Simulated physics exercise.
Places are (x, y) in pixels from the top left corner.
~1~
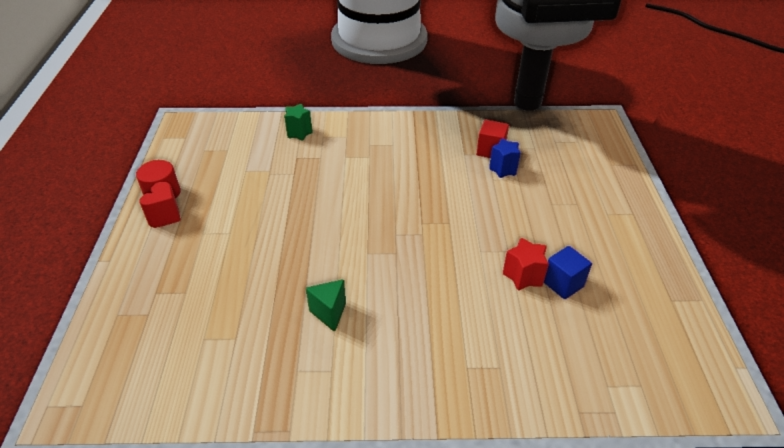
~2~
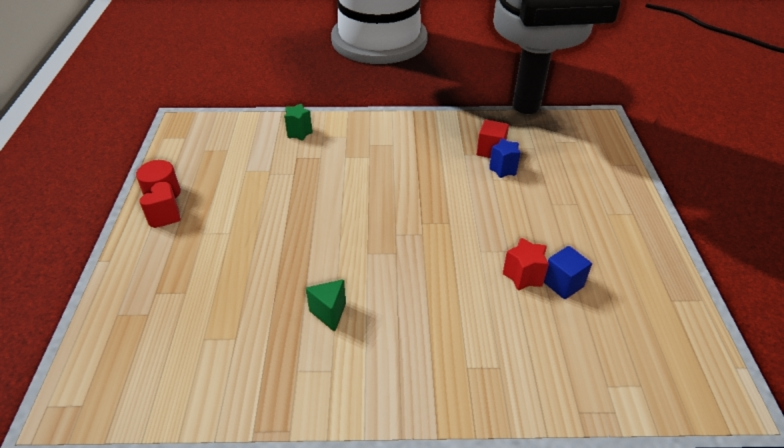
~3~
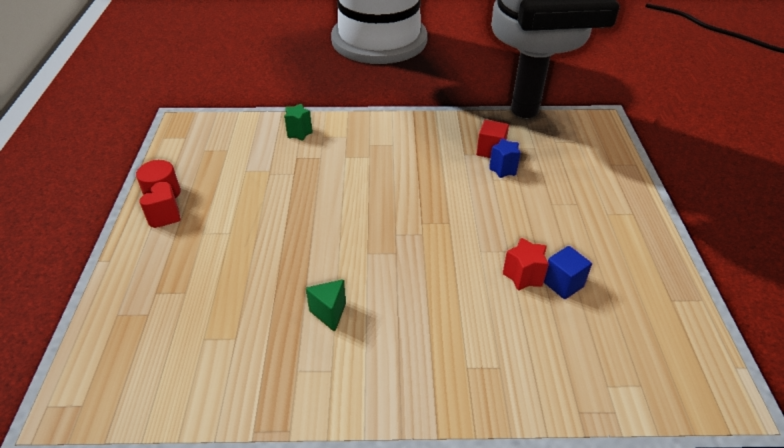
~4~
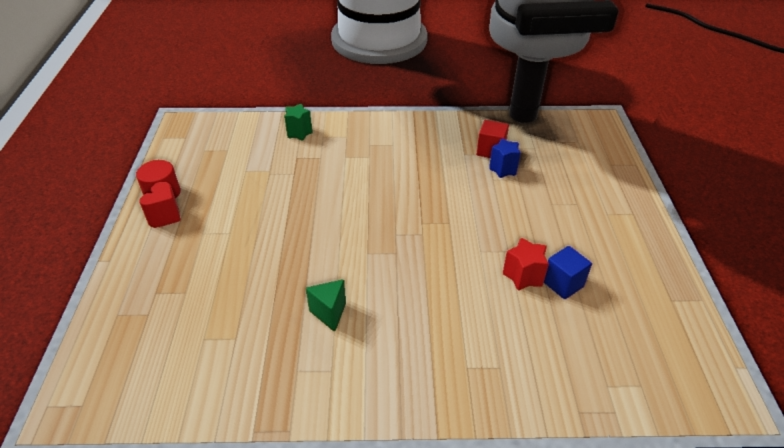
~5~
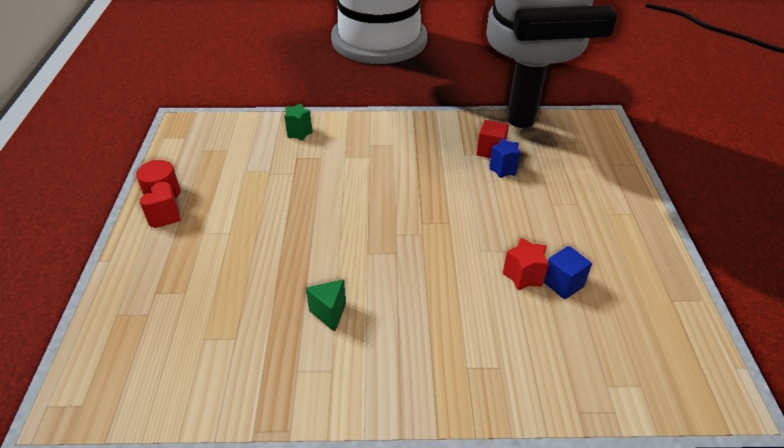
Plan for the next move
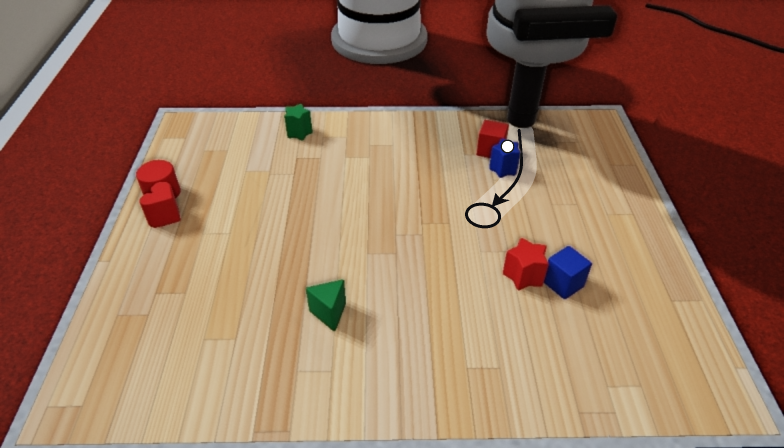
The black pusher of the robot arm edged slightly toward the red and blue blocks near the board's far edge, while all the red, green and blue blocks on the wooden surface stayed still.
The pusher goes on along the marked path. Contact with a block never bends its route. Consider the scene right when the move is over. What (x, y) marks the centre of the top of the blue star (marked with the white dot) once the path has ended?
The middle of its upper face will lie at (481, 163).
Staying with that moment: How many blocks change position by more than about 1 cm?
The result: One block.
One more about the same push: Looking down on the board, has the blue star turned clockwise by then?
I believe so.
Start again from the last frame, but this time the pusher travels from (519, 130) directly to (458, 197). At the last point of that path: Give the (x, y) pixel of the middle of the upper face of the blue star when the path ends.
Most likely (503, 165).
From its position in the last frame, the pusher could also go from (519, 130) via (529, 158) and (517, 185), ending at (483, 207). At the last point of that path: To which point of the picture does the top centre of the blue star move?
Its top middle: (489, 158).
The drawn path runs from (519, 130) via (521, 159) and (511, 188), ending at (483, 215); the dot is on the blue star.
On the path given first. One third of the way, pusher at (523, 150); blue star at (506, 148).
Two thirds of the way, pusher at (513, 179); blue star at (487, 161), turned 85° clockwise.
At the end, pusher at (484, 206); red square not moved; blue star at (481, 163), turned 115° clockwise.
